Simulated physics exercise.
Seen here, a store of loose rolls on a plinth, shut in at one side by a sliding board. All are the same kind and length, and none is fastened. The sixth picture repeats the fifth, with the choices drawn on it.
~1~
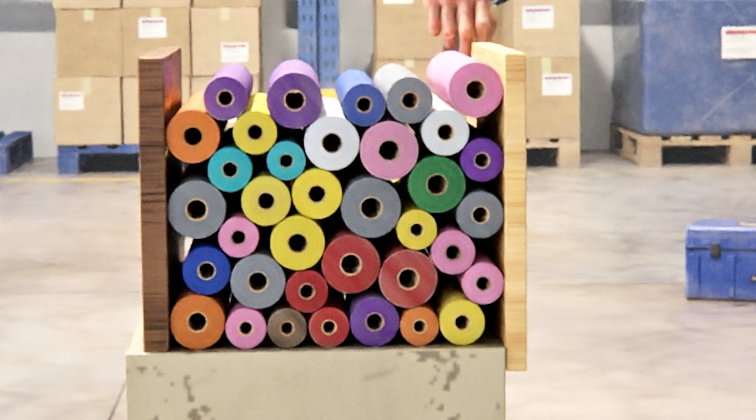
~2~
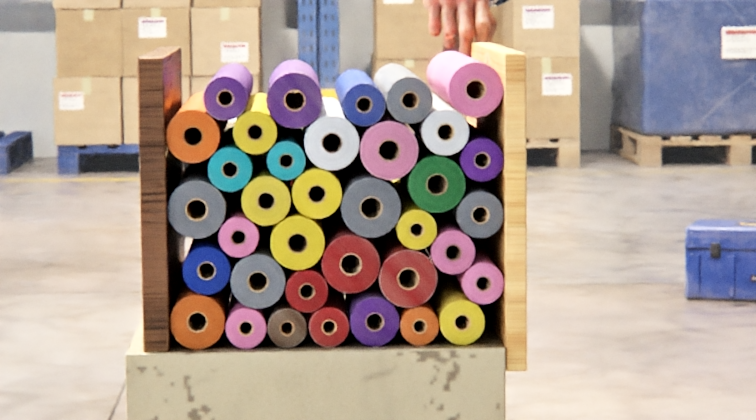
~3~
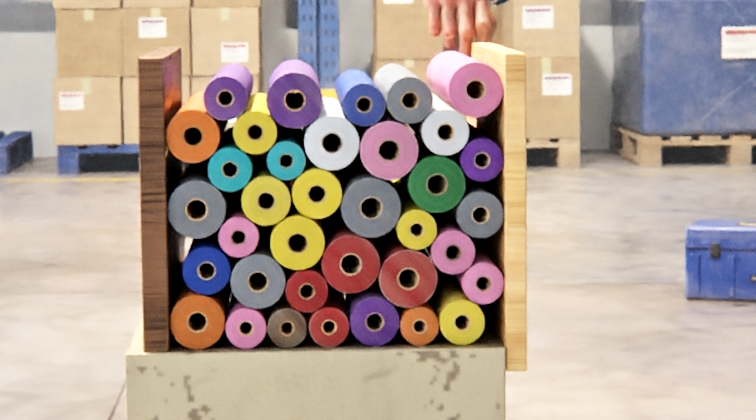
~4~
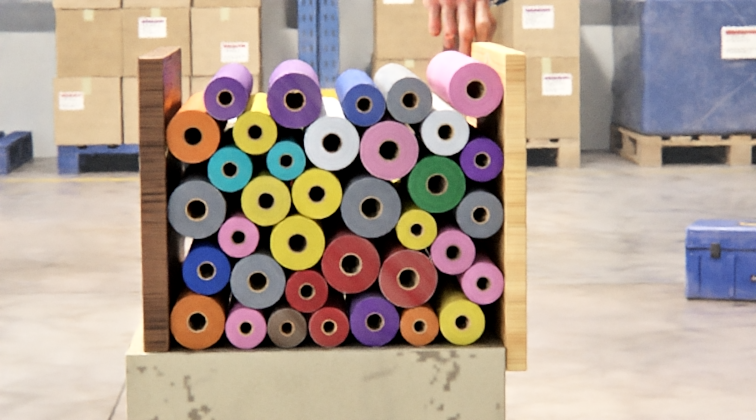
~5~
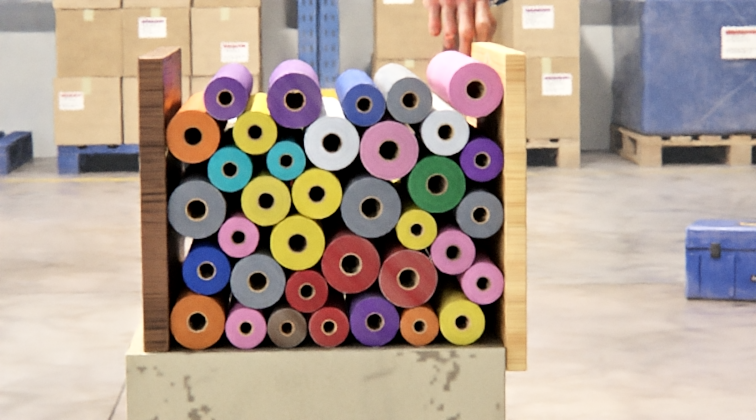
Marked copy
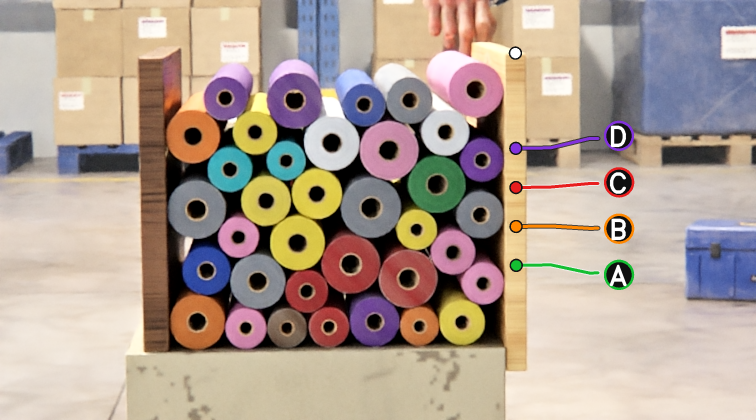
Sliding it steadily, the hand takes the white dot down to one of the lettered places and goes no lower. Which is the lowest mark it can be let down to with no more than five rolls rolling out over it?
Slide it to B.
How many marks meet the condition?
Three of the four.
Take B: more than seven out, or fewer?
At B, fewer than seven.
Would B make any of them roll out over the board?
Yes, at B.
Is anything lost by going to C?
At C: Yes.
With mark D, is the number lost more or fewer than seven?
At D, fewer than seven.
On the marked copy, A at (516, 266); B at (516, 227); C at (516, 188); D at (516, 148); the white dot at (516, 53).
Taking B. A third of the way, top of the board (504, 131).
Two thirds of the way, top of the board (504, 220).
When it is over, top of the board (504, 226), four out over the board.
As for the rest, A more than five out over the board; C one out over the board; D one out over the board.
